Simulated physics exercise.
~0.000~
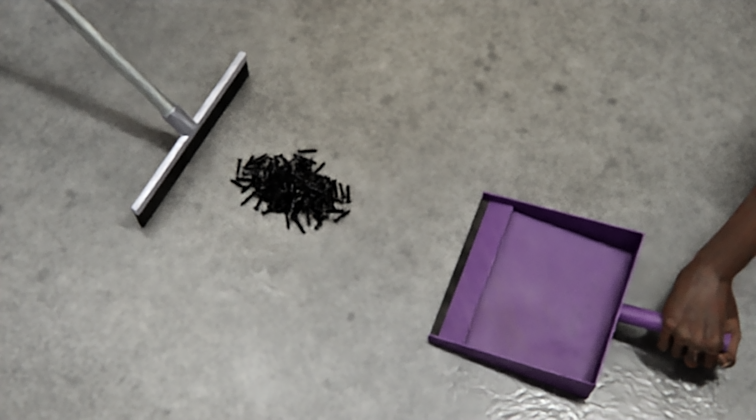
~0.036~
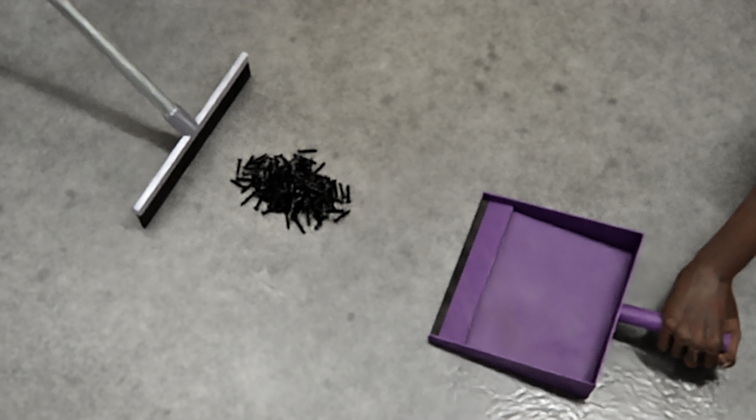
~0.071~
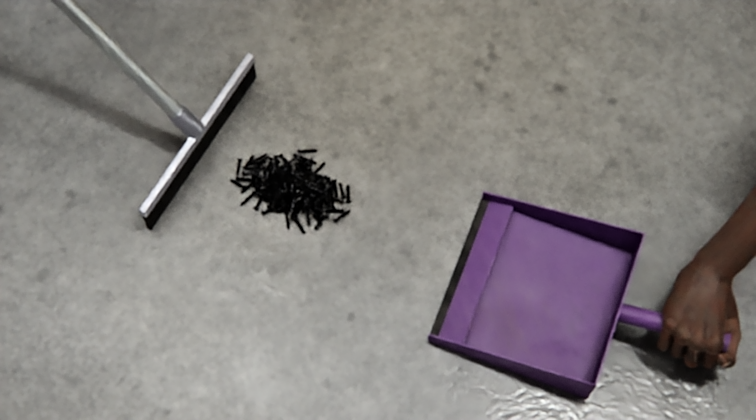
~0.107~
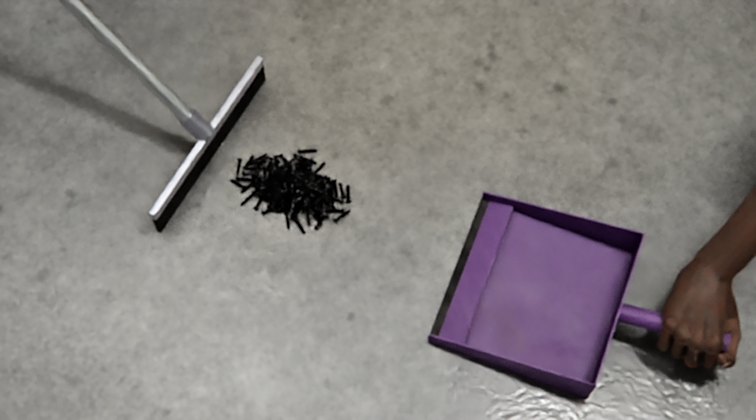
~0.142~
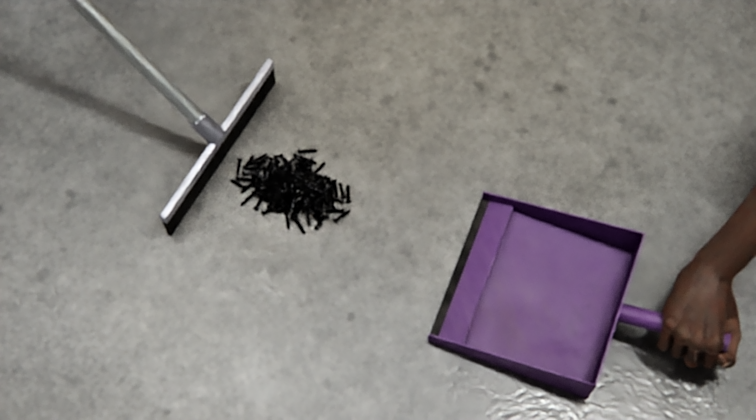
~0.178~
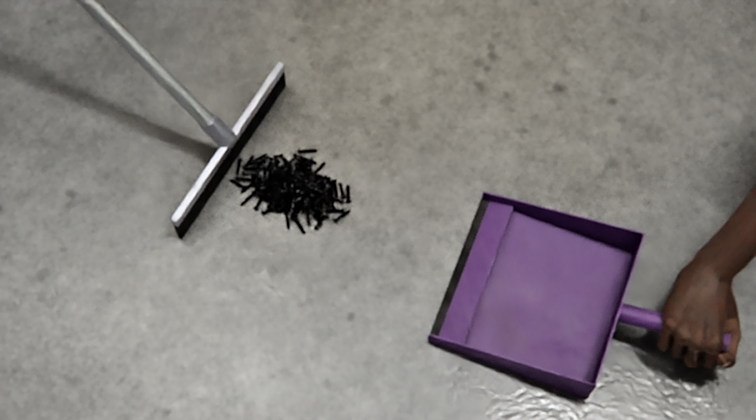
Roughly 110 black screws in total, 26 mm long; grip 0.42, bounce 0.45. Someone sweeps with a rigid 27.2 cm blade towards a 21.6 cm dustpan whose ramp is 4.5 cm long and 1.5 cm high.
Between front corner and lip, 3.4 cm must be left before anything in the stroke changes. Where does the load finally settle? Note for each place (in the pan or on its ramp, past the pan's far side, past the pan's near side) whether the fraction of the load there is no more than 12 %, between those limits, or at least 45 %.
In the pan or on its ramp: No more than 12 %; past the pan's far side: No more than 12 %; past the pan's near side: No more than 12 %.
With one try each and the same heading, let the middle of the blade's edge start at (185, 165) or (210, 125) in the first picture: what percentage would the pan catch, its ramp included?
Roughly 5 % and 0 %.
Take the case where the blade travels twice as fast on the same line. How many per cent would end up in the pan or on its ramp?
In that case close to 40 per cent.
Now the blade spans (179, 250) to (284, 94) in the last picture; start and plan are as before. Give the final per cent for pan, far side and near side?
Per cent by place - pan 15, far side 0, near side 15.
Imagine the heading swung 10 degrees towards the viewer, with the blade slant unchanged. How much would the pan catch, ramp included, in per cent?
10 per cent.
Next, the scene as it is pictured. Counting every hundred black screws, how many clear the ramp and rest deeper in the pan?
Estimate: Close to 0 per cent of the total.
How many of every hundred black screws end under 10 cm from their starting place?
That share is some 0 percent.
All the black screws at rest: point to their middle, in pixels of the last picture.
When it all comes to rest, the middle is near (445, 240).
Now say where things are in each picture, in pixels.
Blade from (137, 210) to (243, 58), moved 0.0 cm, 0 of the pieces shifted so far; middle of the pieces at (292, 189); pan at (547, 301), in the first picture.
Blade from (139, 211) to (245, 59), moved 0.3 cm, 0 of the pieces shifted so far; middle of the pieces at (292, 189), in the second picture.
Blade from (145, 212) to (250, 60), moved 1.1 cm, 0 of the pieces shifted so far; middle of the pieces at (292, 189), in the third picture.
Blade from (154, 215) to (260, 63), moved 2.5 cm, 0 of the pieces shifted so far; middle of the pieces at (292, 189), in the fourth picture.
Blade from (165, 219) to (270, 66), moved 4.0 cm, 0 of the pieces shifted so far; middle of the pieces at (292, 189), in the fifth picture.
Blade from (176, 222) to (281, 69), moved 5.6 cm, 0 of the pieces shifted so far; middle of the pieces at (292, 189); pan at (547, 301). The blade's pace is about 0.44 m/s, heading 4 degrees away from the viewer's side, in the sixth picture.
Then, at 0.50 s, middle of the blade 20 cm from the lip; 0 % over the lip, far side 0 %, near side 0 %.
Then, at 0.71 s, middle of the blade 11 cm from the lip; 0 % over the lip, far side 5 %, near side 0 %.
After 1.04 s, middle of the blade 6 cm from the lip; 5 % over the lip, far side 5 %, near side 0 %.
At rest (1.4 s), pan 5 %, far side 5 %, near side 0 %, in front of the lip or behind the blade 90 %.
